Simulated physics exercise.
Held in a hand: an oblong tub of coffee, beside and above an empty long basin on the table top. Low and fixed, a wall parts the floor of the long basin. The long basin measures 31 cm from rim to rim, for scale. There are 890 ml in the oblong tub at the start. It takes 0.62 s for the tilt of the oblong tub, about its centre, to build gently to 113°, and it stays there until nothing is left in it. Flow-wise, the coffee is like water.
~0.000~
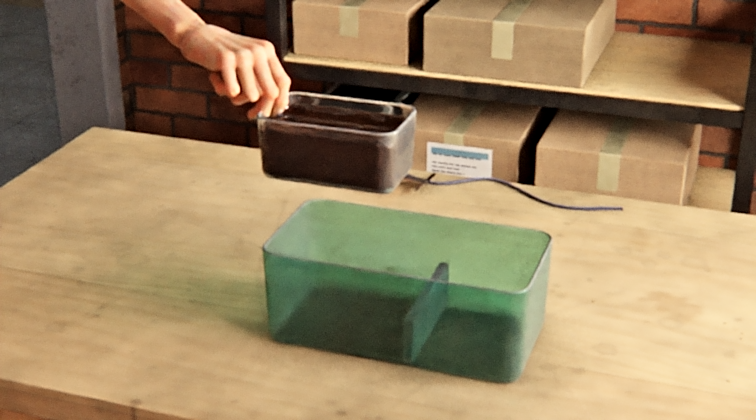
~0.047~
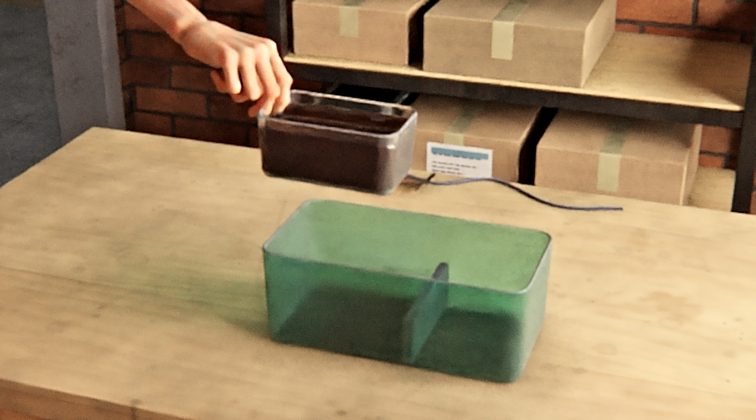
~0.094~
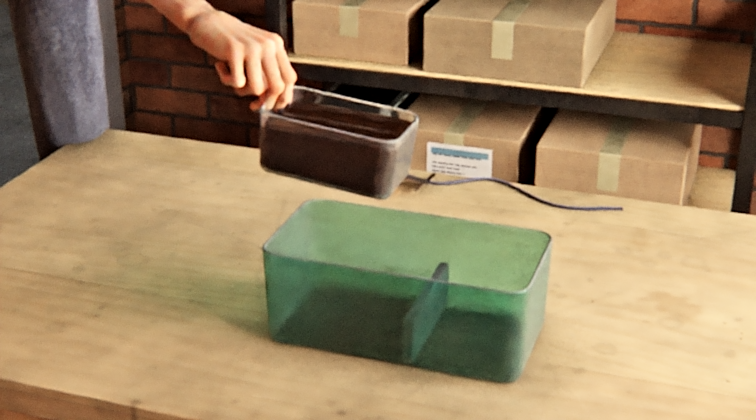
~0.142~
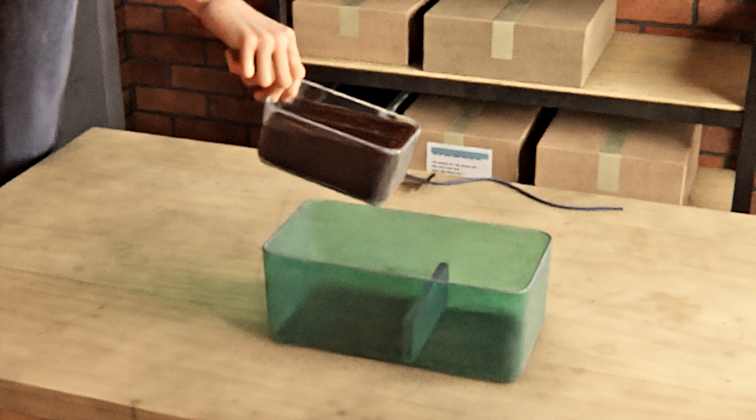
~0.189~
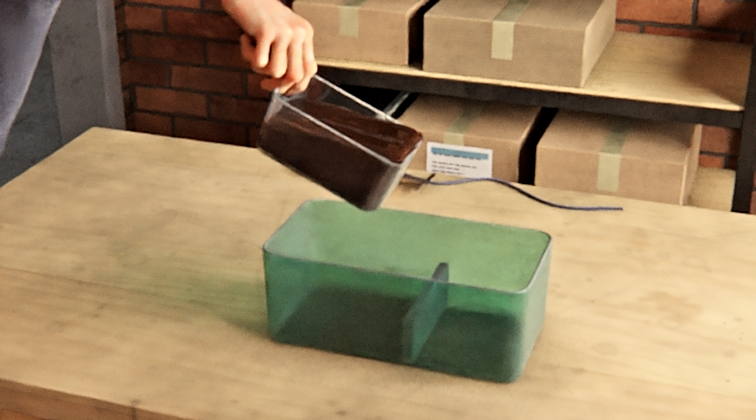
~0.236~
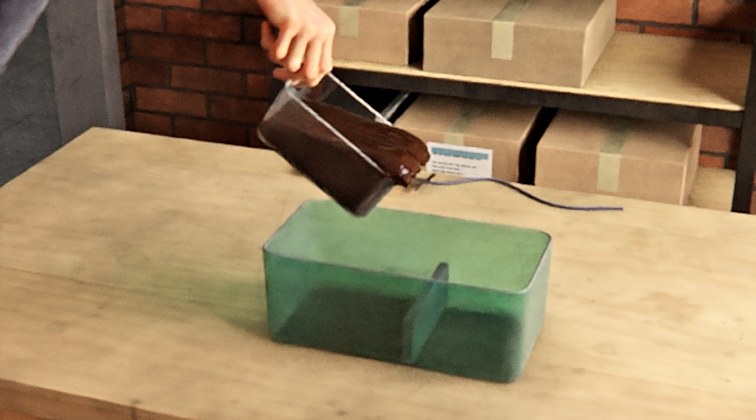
A hand held a clear tub of dark liquid above a long green basin on a wooden table, gradually tilting it rightward until the liquid surged up to the lower rim and began slipping over.
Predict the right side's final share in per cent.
The right side finishes with roughly 57 per cent.
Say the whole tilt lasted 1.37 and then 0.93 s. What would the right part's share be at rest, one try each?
I'd expect close to 75 per cent and then close to 70 per cent.
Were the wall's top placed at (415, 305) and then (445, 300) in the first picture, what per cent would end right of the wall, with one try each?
Around 60 and 35 percent, in that order.
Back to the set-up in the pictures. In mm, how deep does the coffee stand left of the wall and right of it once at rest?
The left ends up at roughly 14 mm, with the right at roughly 28 mm.
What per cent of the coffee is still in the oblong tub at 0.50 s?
Close to 12 percent of the liquid remains at that time.
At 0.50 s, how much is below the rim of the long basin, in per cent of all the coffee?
About 68 per cent.
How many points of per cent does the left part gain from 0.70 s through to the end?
That amounts to roughly 6 per cent of the whole.
By 0.50 s the tilt is 103° and 11 per cent is still to pour, 14 is left of the wall and 54 right of it.
By 0.70 s the tilt is 113° and 1 per cent is still to pour, 34 is left of the wall and 50 right of it.
By 0.90 s the tilt is 113° and 0 per cent is still to pour, 38 is left of the wall and 58 right of it.
By 1.12 s the tilt is 113° and 0 per cent is still to pour, 40 is left of the wall and 57 right of it.
At rest 40 per cent lies left of the wall, 57 right of it and 3 outside.
